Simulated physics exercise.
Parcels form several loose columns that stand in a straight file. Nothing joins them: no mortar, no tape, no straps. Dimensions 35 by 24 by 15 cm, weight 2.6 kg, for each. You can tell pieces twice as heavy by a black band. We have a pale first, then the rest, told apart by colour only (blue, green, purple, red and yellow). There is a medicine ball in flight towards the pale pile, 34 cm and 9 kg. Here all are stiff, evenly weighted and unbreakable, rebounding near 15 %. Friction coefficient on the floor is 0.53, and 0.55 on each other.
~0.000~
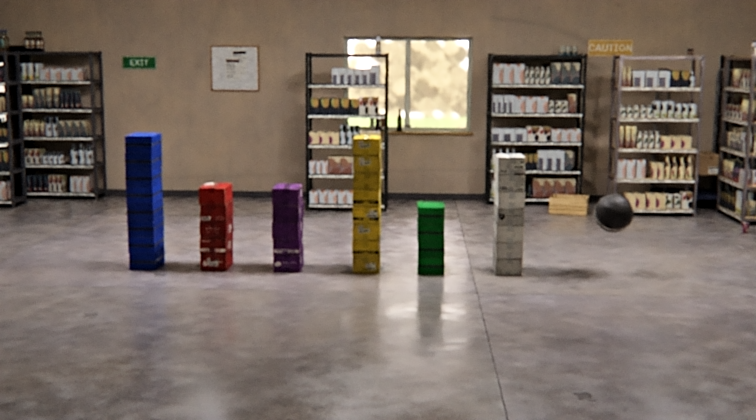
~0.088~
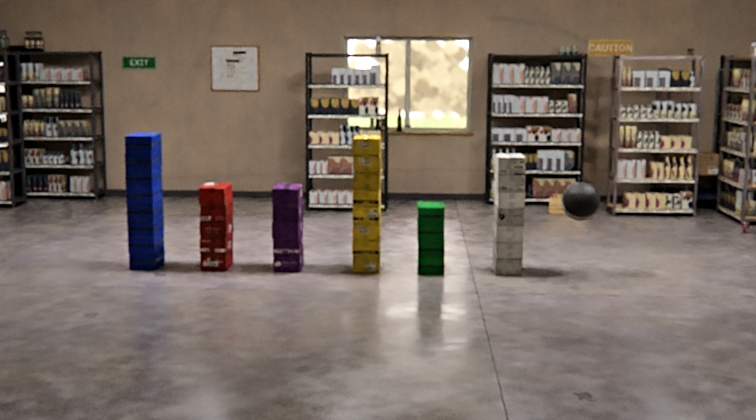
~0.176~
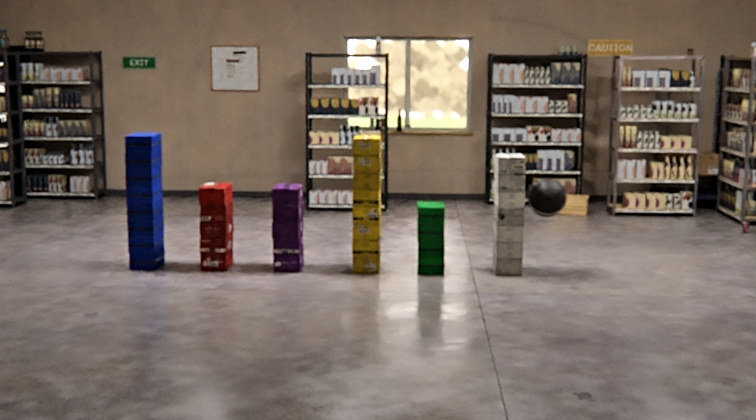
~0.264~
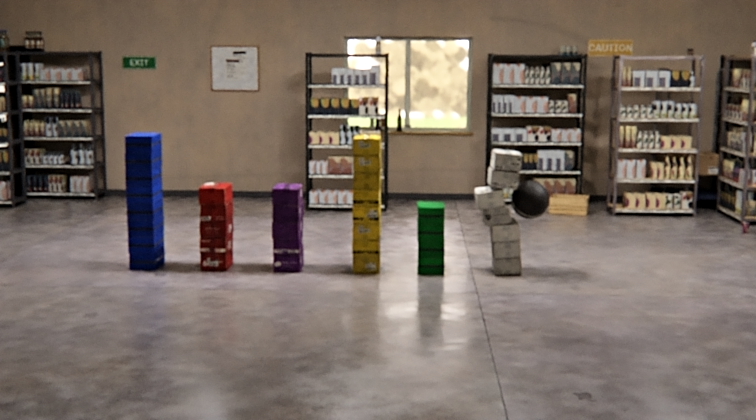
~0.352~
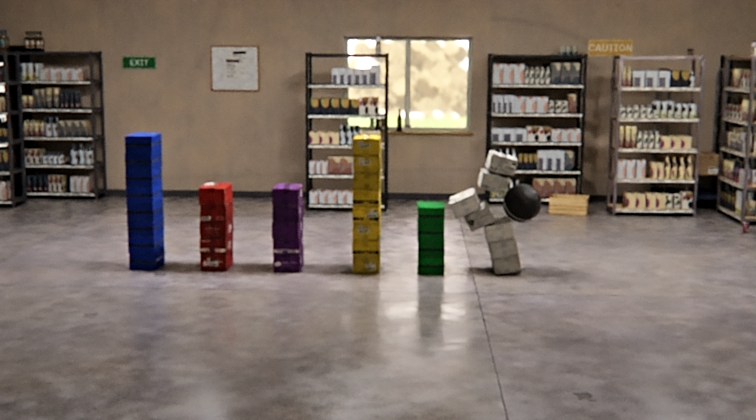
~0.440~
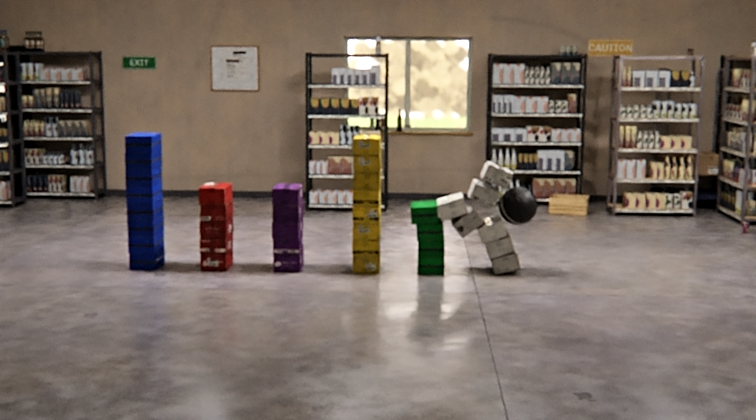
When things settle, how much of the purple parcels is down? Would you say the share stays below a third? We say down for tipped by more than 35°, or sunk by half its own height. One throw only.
Yes.
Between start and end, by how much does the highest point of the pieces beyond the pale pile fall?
Lower by close to 0 cm.
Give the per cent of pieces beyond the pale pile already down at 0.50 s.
0 %.
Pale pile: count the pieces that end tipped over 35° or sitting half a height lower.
7.
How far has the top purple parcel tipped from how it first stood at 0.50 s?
0°.
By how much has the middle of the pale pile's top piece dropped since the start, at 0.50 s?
Roughly 20 cm lower.
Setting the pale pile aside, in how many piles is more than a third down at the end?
In total, 0.
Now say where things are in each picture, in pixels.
In the first picture (each place is the centre of the face we see best), ball (614, 213) 64 cm from contact, 3.8 m/s; top purple parcel (285, 197); top yellow parcel (366, 147); the others all in place.
In the second picture, ball (581, 201) 34 cm from contact, 3.5 m/s; top purple parcel (285, 197).
In the third picture, ball (547, 198) 47 mm from contact, 3.4 m/s; top purple parcel (285, 197).
In the fourth picture, ball (530, 200) after contact, 1.3 m/s; top purple parcel (285, 197); the others all in place.
In the fifth picture, ball (522, 203) after contact, 0.4 m/s; top purple parcel (285, 197); the others all in place.
In the sixth picture, ball (518, 206) after contact, 0.8 m/s; top purple parcel (285, 197); top green parcel (424, 216) tilted 4°; one has shifted.
By 0.50 s, 4 of the pale pile down; none of the 5 purple parcels down (0 of 30 in all colours); top purple parcel unmoved; top green parcel tilted 4°.
By 0.78 s, 7 of the pale pile down; none of the 5 purple parcels down (1 of 30 in all colours); top purple parcel unmoved; top green parcel tilted 54°, 11 cm lower.
By 1.08 s, 7 of the pale pile down; none of the 5 purple parcels down (1 of 30 in all colours); top purple parcel unmoved; top green parcel on its side.
When it is over (2.1 s), 7 of the pale pile down; none of the 5 purple parcels down (1 of 30 in all colours); top purple parcel unmoved; top green parcel on its side. That is 0 per cent. In pixels of the last frame, middles, top purple parcel near (288, 195), top green parcel near (389, 257).
